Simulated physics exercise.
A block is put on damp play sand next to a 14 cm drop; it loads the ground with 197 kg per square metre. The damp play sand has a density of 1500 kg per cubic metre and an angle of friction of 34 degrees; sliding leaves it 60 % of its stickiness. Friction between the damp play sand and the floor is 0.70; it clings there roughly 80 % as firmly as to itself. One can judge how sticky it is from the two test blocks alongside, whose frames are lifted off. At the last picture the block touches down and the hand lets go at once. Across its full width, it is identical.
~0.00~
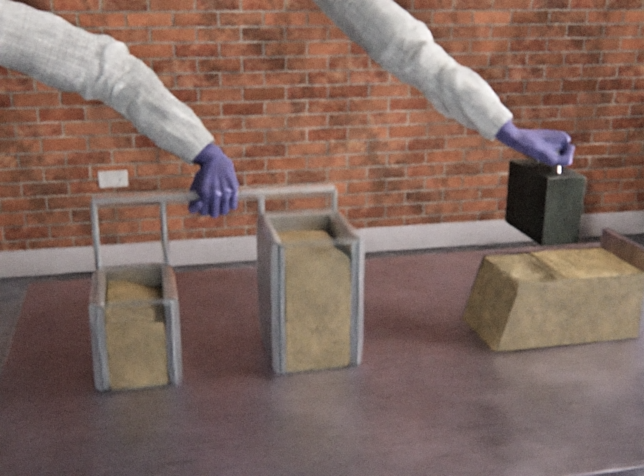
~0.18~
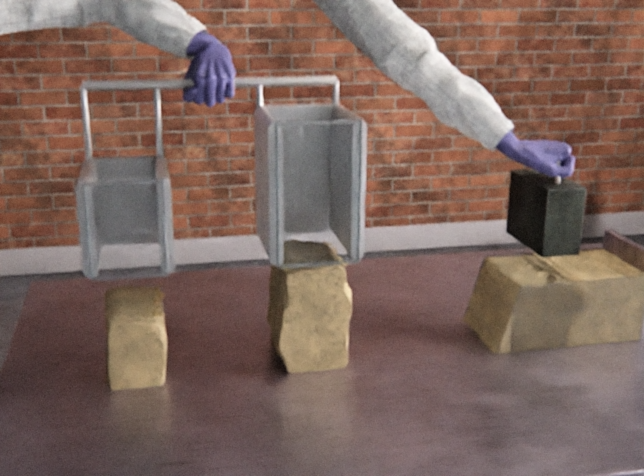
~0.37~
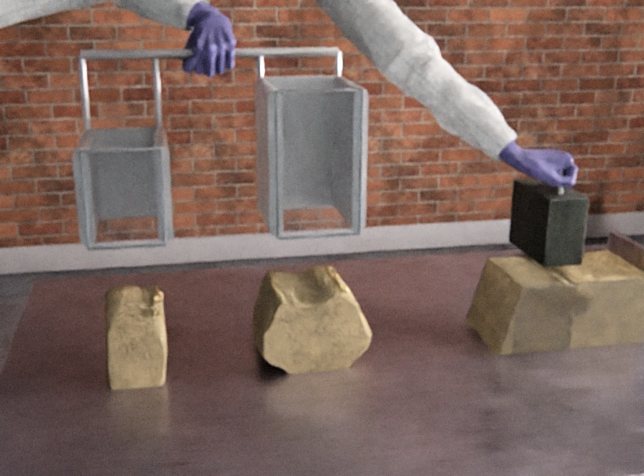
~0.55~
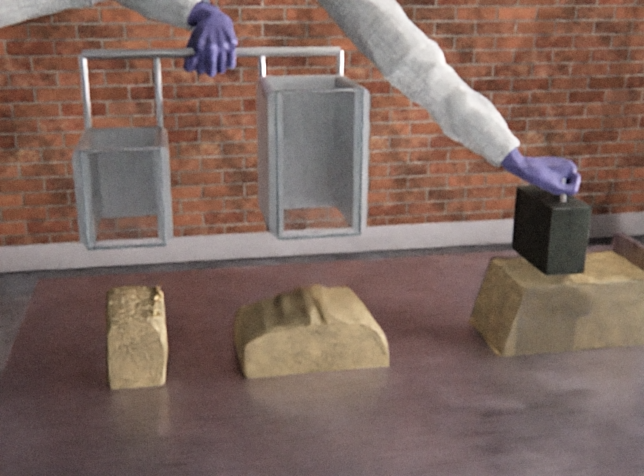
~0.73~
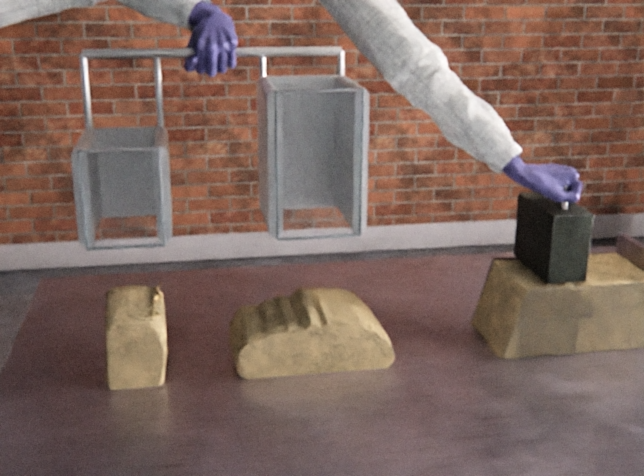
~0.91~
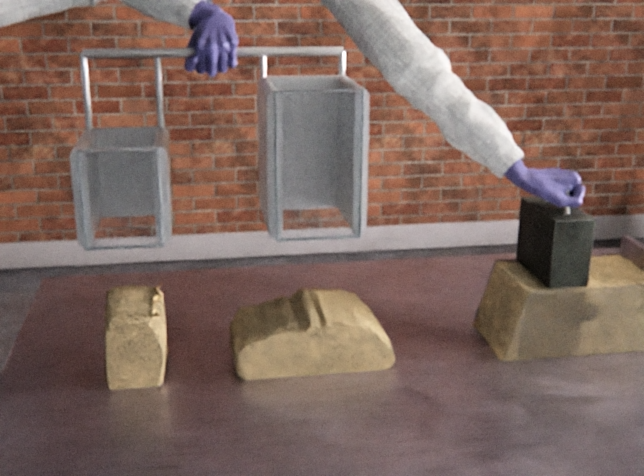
The clip shows a gloved hand lifting two joined metal moulds off damp sand blocks, the taller block slumping into a low mound while the shorter stays upright, as another gloved hand gradually lowers a dark block at right.
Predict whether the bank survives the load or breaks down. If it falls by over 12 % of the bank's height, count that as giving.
I'd say it goes under.
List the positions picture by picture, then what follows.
In the first picture, crest of the damp play sand at (609, 277); block heights 14 cm, 22 cm (left to right).
In the second picture, crest of the damp play sand at (611, 280); block heights 14 cm, 21 cm (left to right).
In the third picture, crest of the damp play sand at (615, 281); block heights 13 cm, 15 cm (left to right).
In the fourth picture, crest of the damp play sand at (619, 283); block heights 13 cm, 11 cm (left to right).
In the fifth picture, crest of the damp play sand at (622, 285); block heights 13 cm, 11 cm (left to right).
In the sixth picture, crest of the damp play sand at (625, 287); block heights 13 cm, 11 cm (left to right).
After 1.06 s, the block is down by 6 % of the bank's height and stands upright.
After 1.22 s, the block is down by 12 % of the bank's height and leans 4 degrees.
After 1.39 s, the block is down by 23 % of the bank's height and leans 10 degrees.
After 1.55 s, the block is down by 36 % of the bank's height and leans 21 degrees.
After 2.74 s, the block is down by 102 % of the bank's height and leans 90 degrees.
